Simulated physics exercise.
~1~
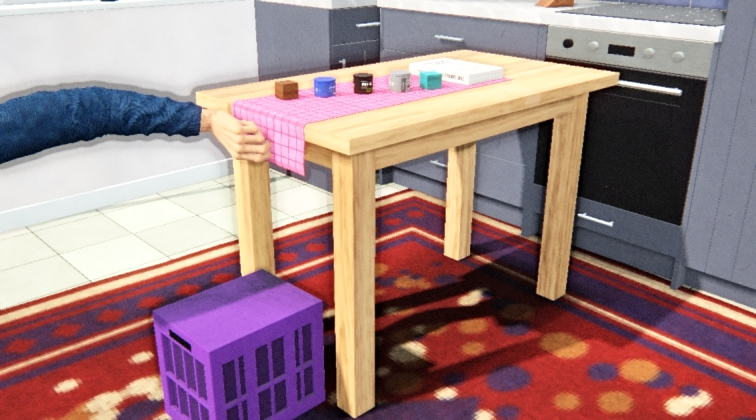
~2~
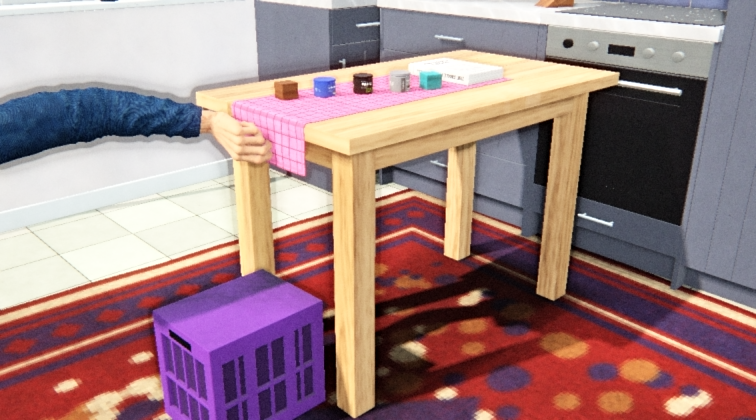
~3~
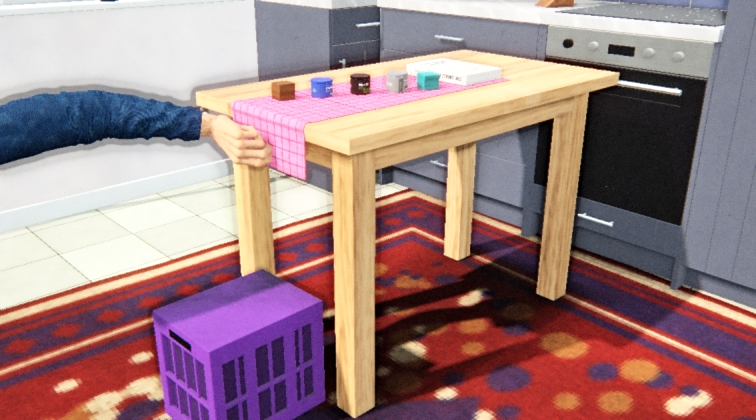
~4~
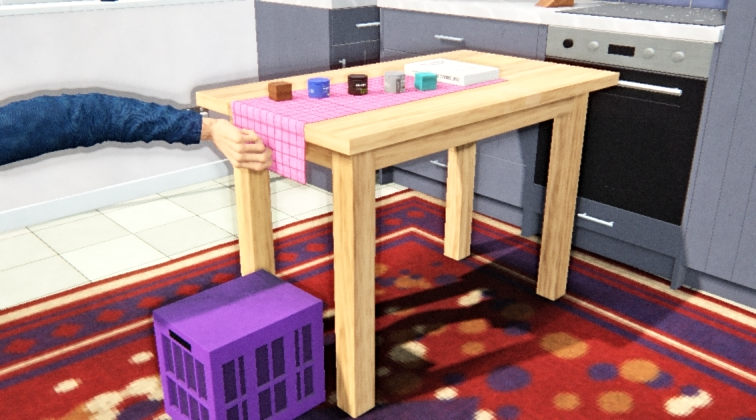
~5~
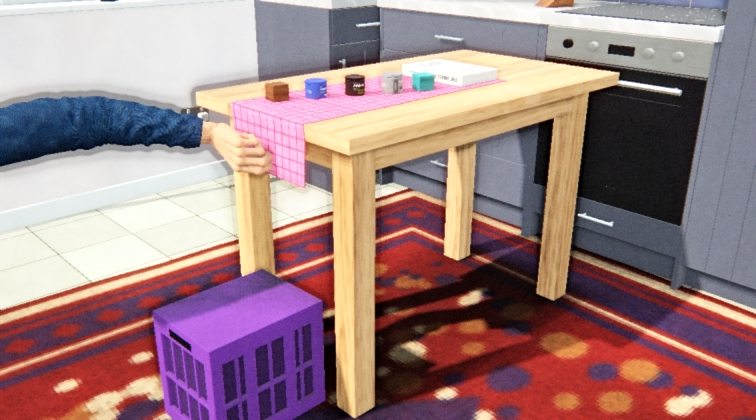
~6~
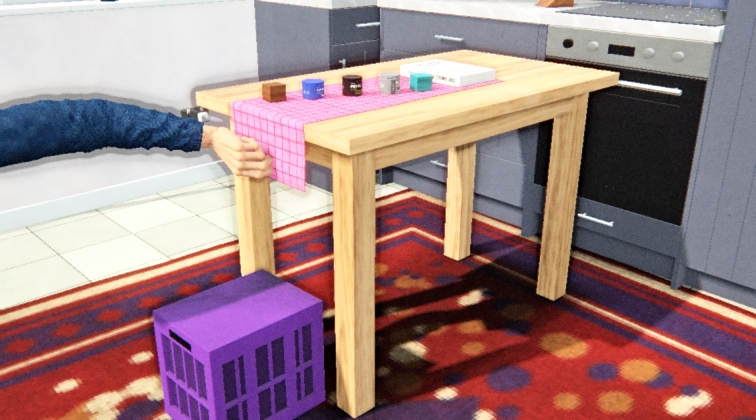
An arm in a dark blue sleeve reaches in from the left to a pale wooden table, seen from slightly above in a kitchen with grey cabinets and an oven. On the pink checked runner sit a brown cube, blue, black and grey pots, a turquoise cube and a white box, with a purple crate below on the red patterned rug. The hand draws the runner's hanging end slightly downward, and the small objects shift a little left with it, while the camera stays still.
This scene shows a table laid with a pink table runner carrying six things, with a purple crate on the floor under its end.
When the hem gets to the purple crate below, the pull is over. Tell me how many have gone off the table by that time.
Exactly three drop.
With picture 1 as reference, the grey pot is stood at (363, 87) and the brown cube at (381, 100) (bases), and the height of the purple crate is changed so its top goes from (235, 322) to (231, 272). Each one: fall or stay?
The grey pot stays put, the brown cube stays put.
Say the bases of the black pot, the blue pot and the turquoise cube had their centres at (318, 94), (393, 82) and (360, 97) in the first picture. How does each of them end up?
The black pot ends up off, the blue pot stays put, the turquoise cube ends up off.
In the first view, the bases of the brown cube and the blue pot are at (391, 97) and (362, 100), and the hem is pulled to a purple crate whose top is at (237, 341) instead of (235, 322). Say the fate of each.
The brown cube is lost, the blue pot is lost.
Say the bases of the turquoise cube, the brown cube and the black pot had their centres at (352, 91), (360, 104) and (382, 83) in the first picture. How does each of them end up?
The turquoise cube will end up off, the brown cube will end up off, the black pot will stay where it is.
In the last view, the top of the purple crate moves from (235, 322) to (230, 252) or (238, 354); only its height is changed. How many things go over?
The count would be 1 and then 4.
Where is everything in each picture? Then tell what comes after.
In the first picture, hem (305, 176); brown cube (286, 82); blue pot (325, 79); black pot (363, 75); grey pot (400, 72); turquoise cube (431, 73); top of the crate (235, 322).
In the second picture, hem (306, 176); brown cube (286, 82).
In the third picture, hem (306, 180); blue pot (322, 79).
In the fourth picture, hem (306, 184); black pot (358, 76); top of the crate (235, 322).
In the fifth picture, hem (306, 188); grey pot (392, 73).
In the sixth picture, hem (306, 192); brown cube (274, 84); blue pot (313, 81); black pot (352, 76); grey pot (390, 74); turquoise cube (421, 74).
A little later, hem near (270, 238); brown cube gone.
Next, hem near (271, 278); brown cube and blue pot gone.
When it is over, hem on the crate; brown cube, blue pot and black pot gone. The answer is three.
